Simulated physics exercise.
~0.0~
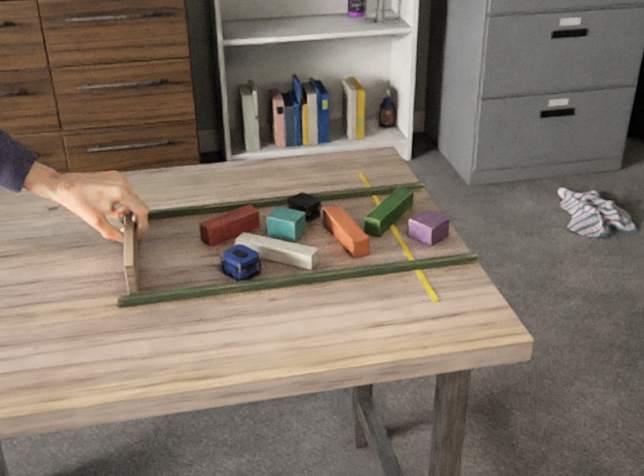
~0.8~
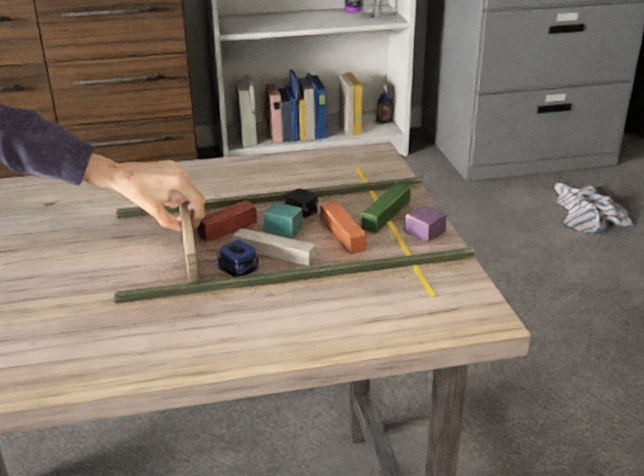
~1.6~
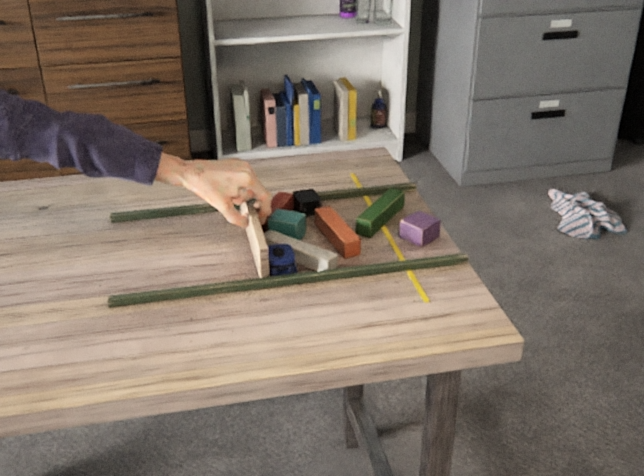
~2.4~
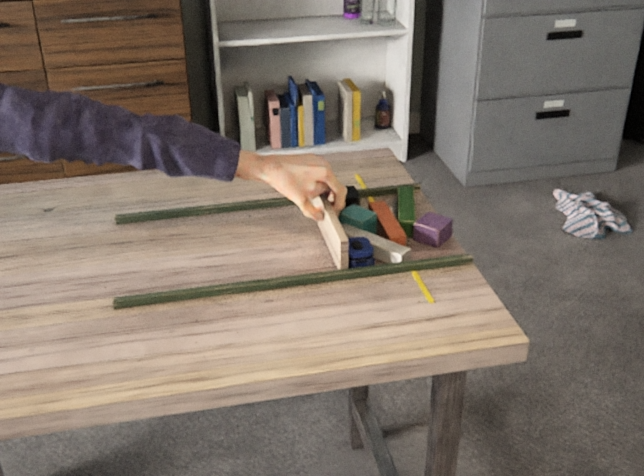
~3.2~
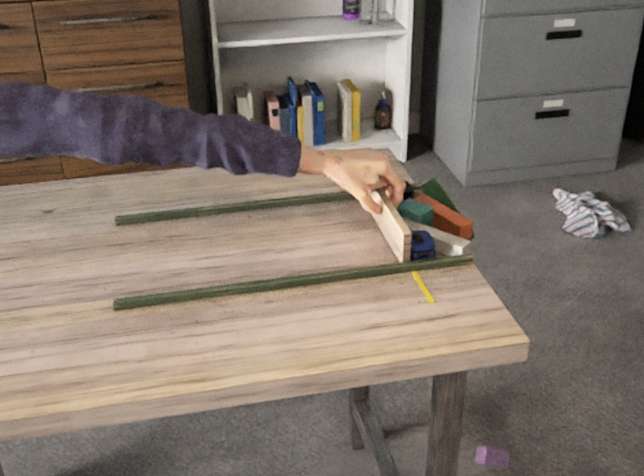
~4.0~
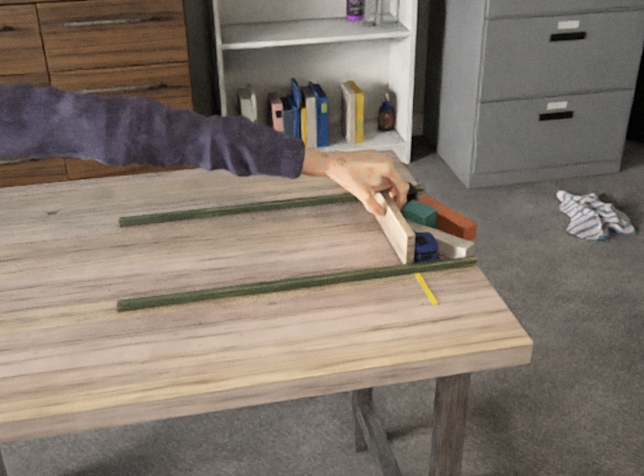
On a wooden table in a carpeted room, seen from above at a slight sway, two green rails run toward the right edge, with drawers, a white bookshelf and a grey cabinet behind. Between them lie red, teal, black, white, orange and green pieces and a blue case, with a purple block nearest the edge by yellow tape. A hand slides an upright board rightward, gathering the nearer pieces. The cluster bunches up and crosses the tape. The purple block drops to the floor and the green bar tips over the edge, then disappears. The board stops, leaving the orange bar jutting out.
